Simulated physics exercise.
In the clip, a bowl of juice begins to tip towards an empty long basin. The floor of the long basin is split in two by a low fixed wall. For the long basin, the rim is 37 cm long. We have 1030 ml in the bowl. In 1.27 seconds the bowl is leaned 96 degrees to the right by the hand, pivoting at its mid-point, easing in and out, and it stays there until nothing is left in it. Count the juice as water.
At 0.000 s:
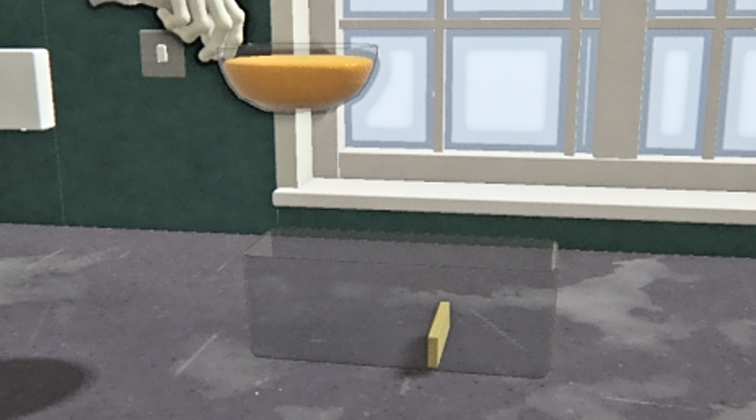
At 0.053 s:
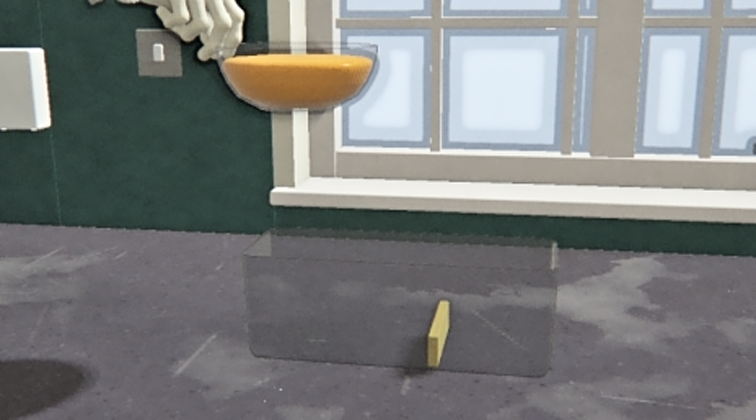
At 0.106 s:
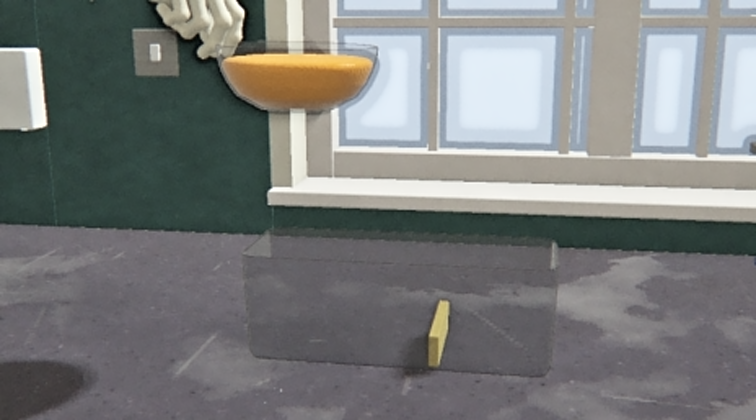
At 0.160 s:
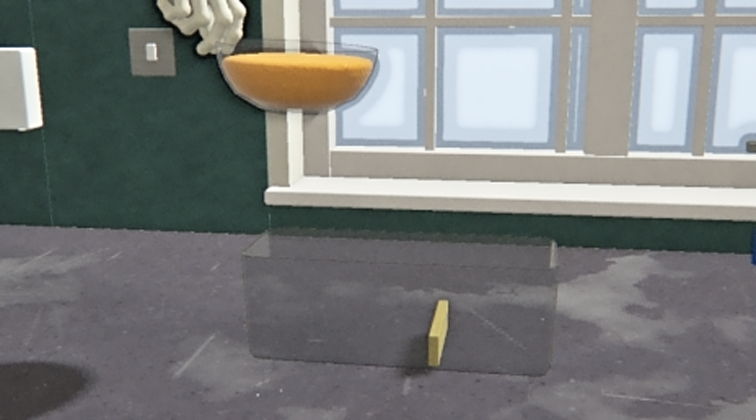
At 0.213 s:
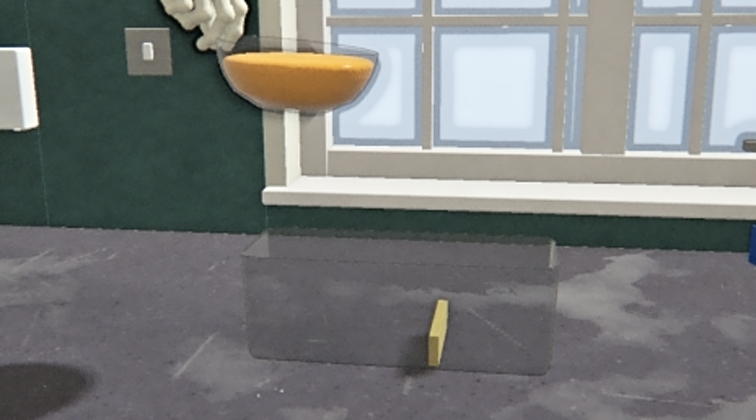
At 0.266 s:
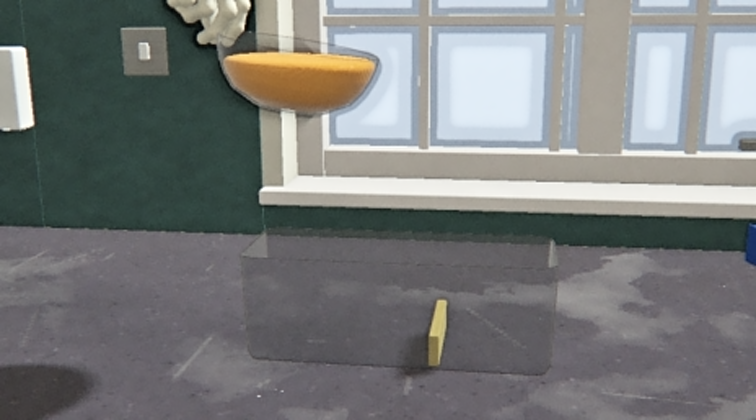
Glass bowl of orange juice tilting slightly to the right beside a skeletal hand, above an empty clear basin on a grey surface.
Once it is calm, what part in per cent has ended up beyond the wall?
About 50 per cent ends up there.
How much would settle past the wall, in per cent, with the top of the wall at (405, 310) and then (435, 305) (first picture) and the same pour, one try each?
In turn about 70 and 55 per cent.
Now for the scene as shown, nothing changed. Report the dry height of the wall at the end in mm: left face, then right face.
For the left, around 22 mm; for the right, around 6 mm.
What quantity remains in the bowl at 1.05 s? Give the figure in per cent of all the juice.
Share remaining: Approx. 4 %.
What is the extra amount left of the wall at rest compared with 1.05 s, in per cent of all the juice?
Around 18 in a hundred.
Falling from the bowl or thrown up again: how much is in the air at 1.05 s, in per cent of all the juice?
Around 10 percent of the liquid.
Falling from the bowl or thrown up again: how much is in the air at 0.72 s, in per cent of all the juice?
About 42 per cent.
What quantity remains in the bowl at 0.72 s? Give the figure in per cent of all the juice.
Close to 46 in a hundred.
After 0.72 s the tilt is 58° and 46 per cent is still to pour, 4 is left of the wall and 8 right of it.
After 1.05 s the tilt is 89° and 4 per cent is still to pour, 27 is left of the wall and 54 right of it.
After 1.39 s the tilt is 96° and 0 per cent is still to pour, 42 is left of the wall and 53 right of it.
After 1.77 s the tilt is 96° and 0 per cent is still to pour, 43 is left of the wall and 51 right of it.
In the end 44 per cent lies left of the wall, 50 right of it and 6 outside.
